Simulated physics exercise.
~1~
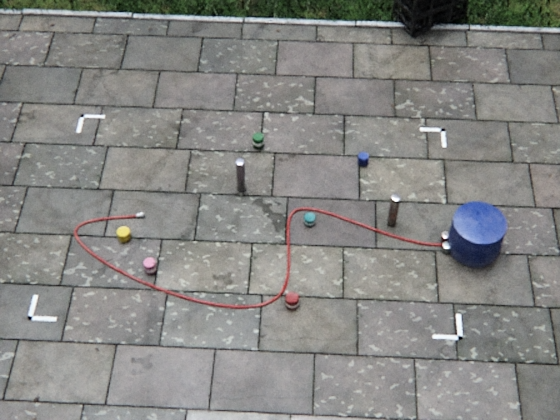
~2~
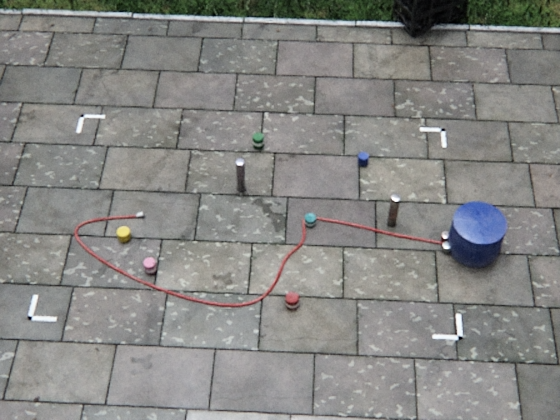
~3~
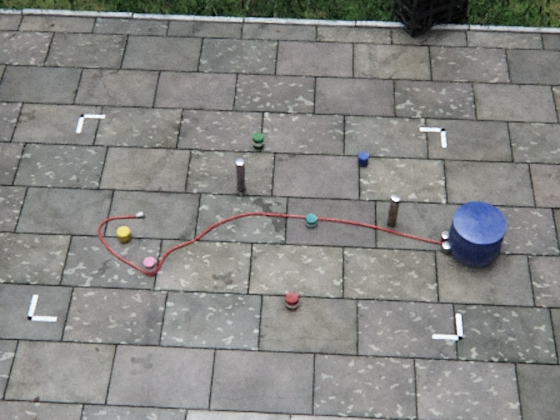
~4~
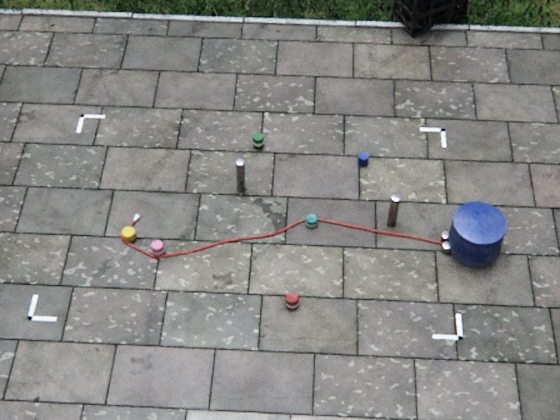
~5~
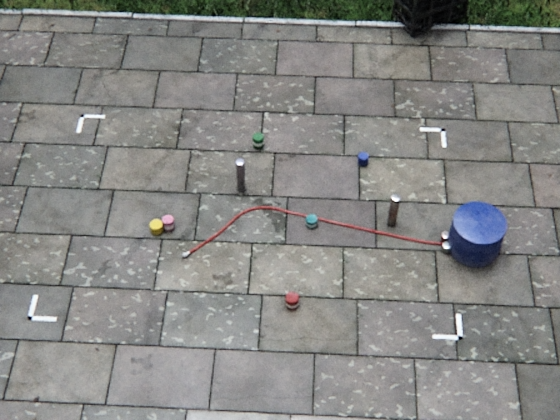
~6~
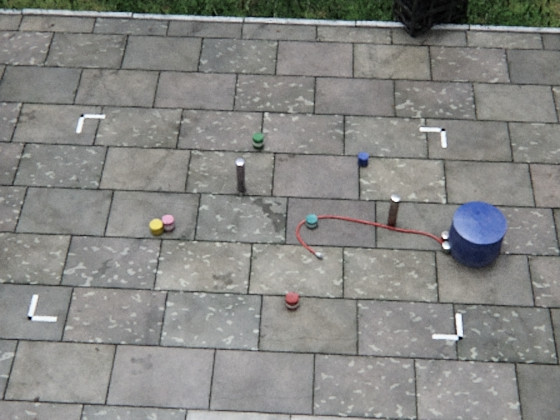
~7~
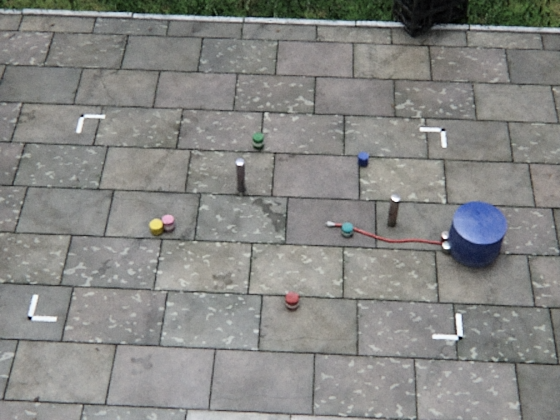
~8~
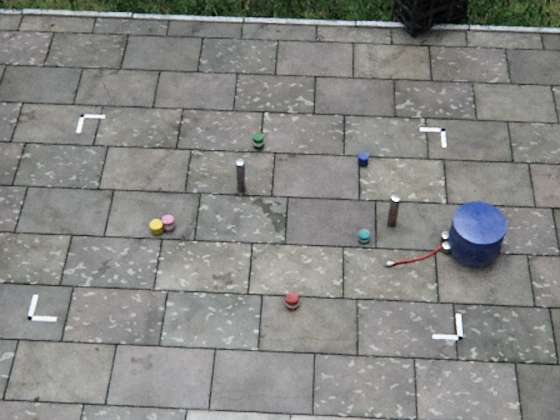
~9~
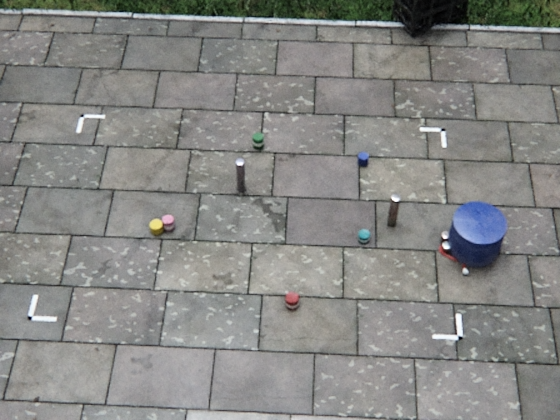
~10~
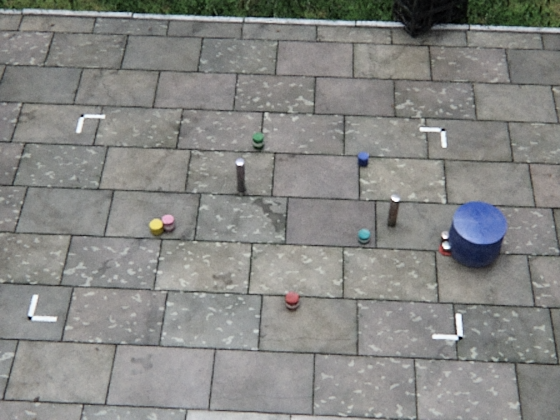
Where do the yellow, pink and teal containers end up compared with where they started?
All three end up away from their starting places. The yellow and pink containers sit side by side, a little right of and above where they began, and the teal one rests farther right and slightly lower, nearer the reel.
